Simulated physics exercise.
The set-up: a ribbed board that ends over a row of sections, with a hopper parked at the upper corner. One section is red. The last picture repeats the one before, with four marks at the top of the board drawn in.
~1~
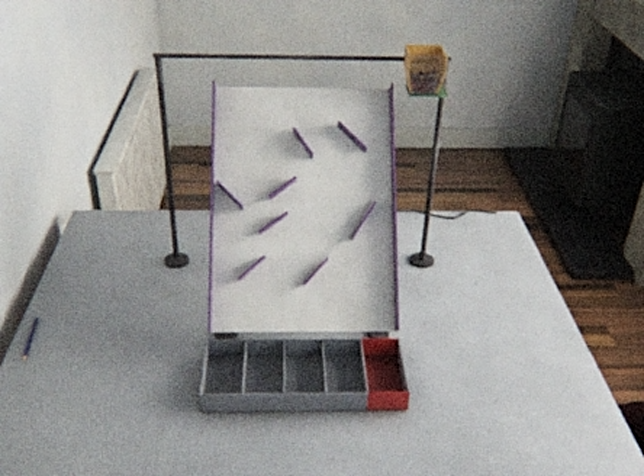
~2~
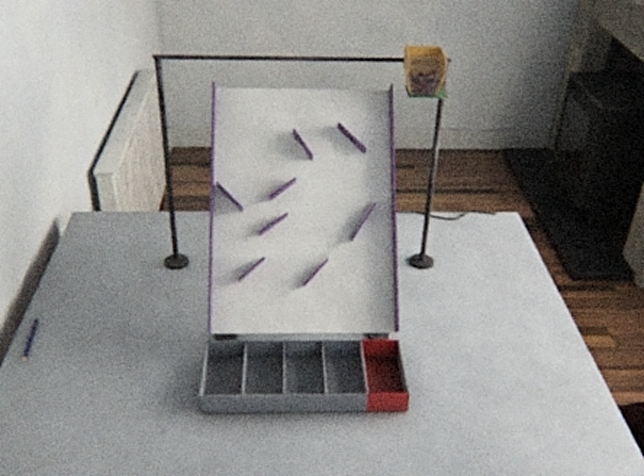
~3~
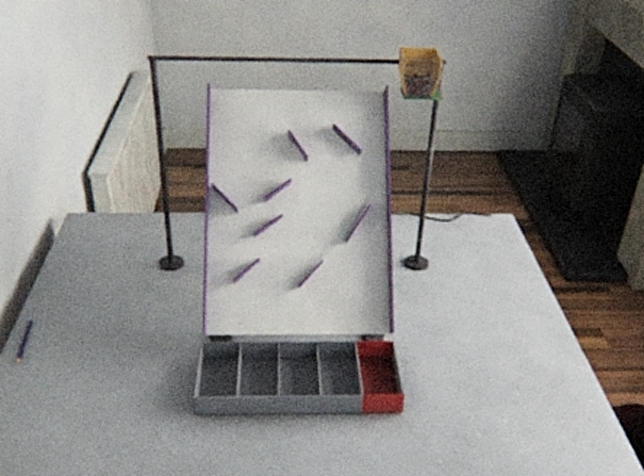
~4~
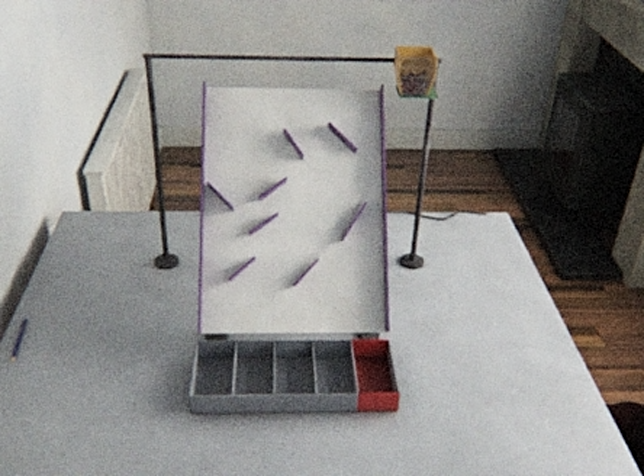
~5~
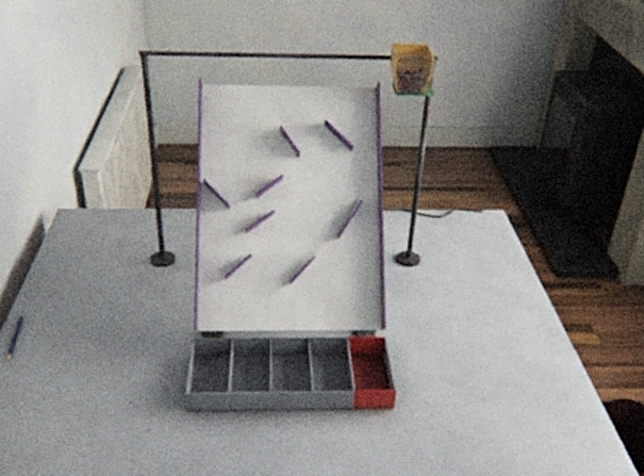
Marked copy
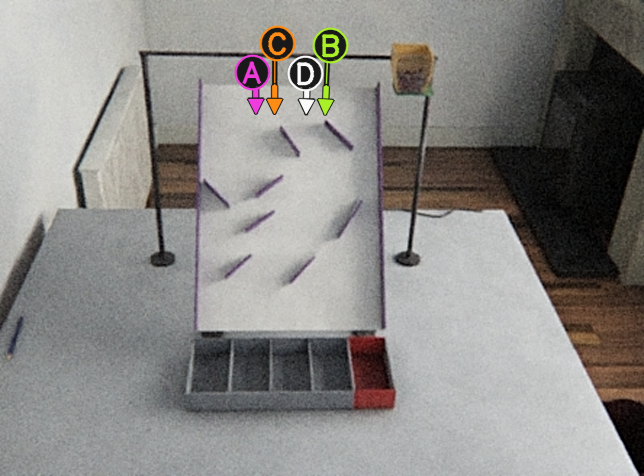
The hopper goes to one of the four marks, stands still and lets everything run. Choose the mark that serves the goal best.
The best mark is B.
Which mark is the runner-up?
That would be D.
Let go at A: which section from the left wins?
The first from the left.
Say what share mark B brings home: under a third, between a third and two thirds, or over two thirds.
Between a third and two thirds.
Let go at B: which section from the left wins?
The fifth.
On the marked copy, mark A meets the board at (255, 108); mark B meets the board at (325, 109); mark C meets the board at (274, 108); mark D meets the board at (306, 108).
With A, only a few in the red section, all but a few in other sections, a small share held on the board.
With B, close to half in the red section, close to half in other sections.
With C, only a few in the red section, all but a few in other sections, a small share held on the board.
With D, a small share in the red section, the bulk in other sections.
